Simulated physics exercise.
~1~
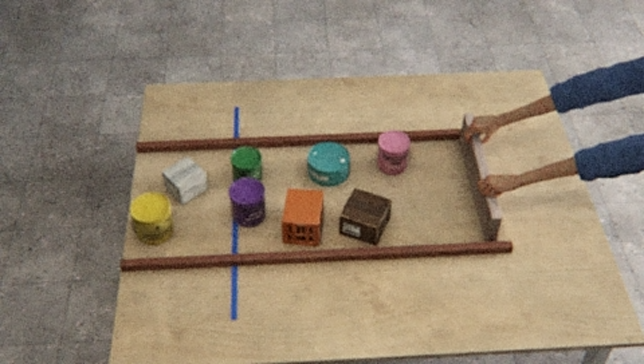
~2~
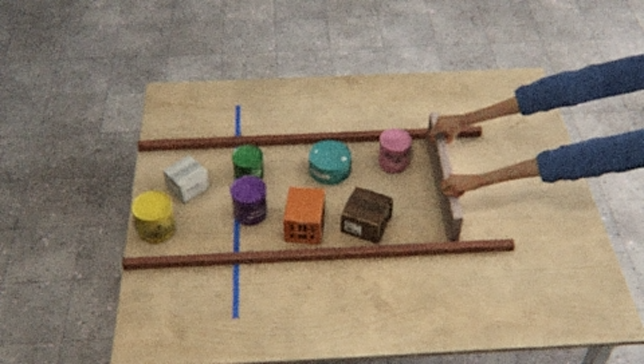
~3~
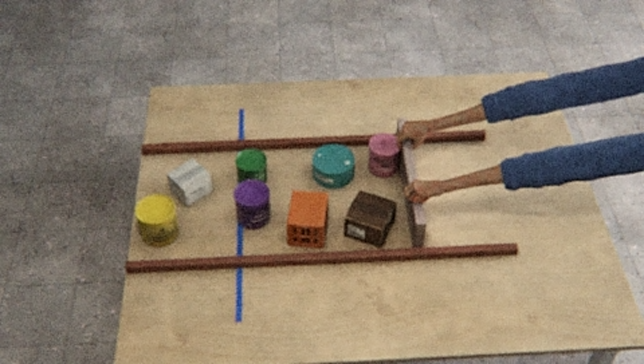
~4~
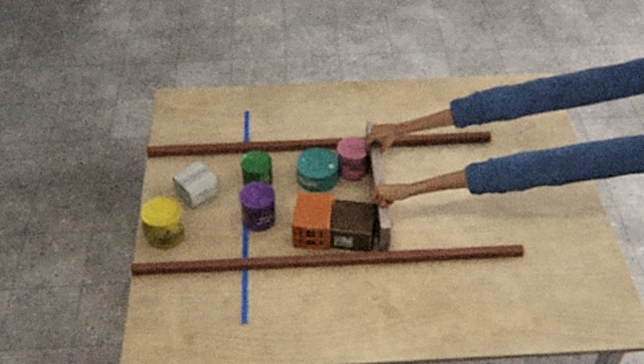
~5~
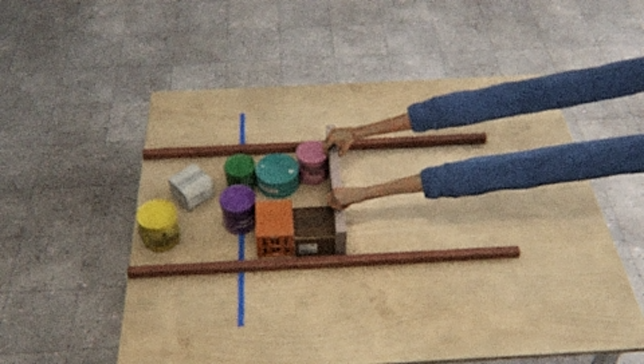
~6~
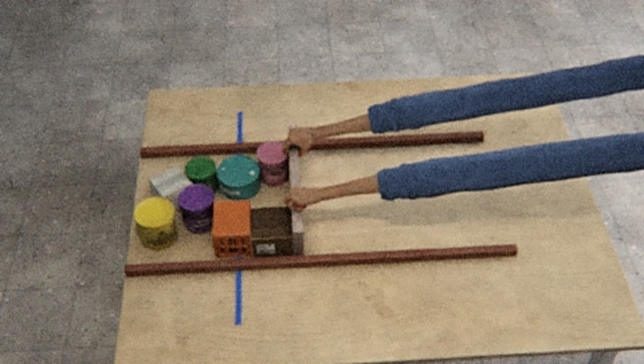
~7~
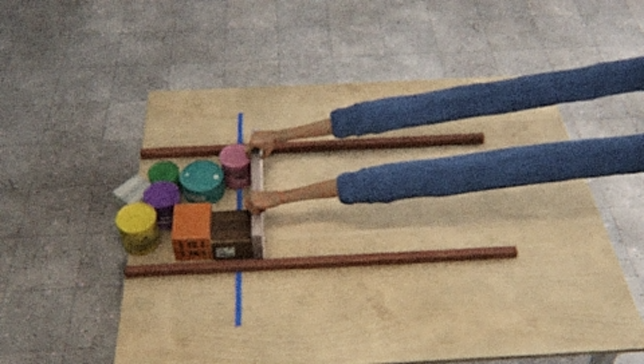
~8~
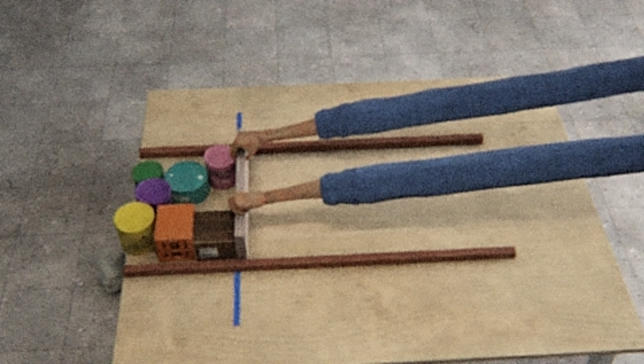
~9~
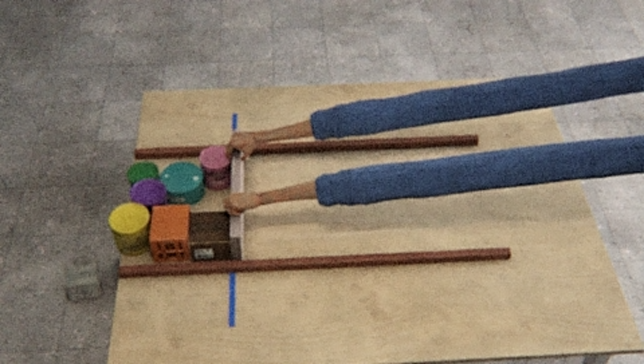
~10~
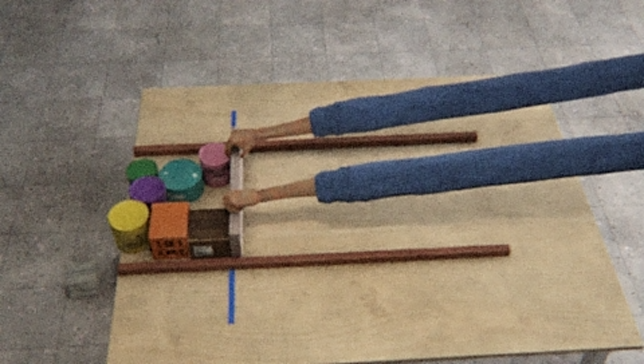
The clip opens on a wooden platform where colourful tubs and boxes stand between two reddish-brown rails, with a blue tape line crossing beneath them. Two blue-sleeved arms push an upright plank leftward from the right, reaching the pink pail first, then the dark brown parcel. The brown parcel meets the orange crate, and the turquoise canister is swept along too. The growing cluster presses into the green, purple, white and yellow items near the left edge. The white box tips over the edge and drops to the floor, while the plank halts at the tape and the others stay crowded together on the platform.
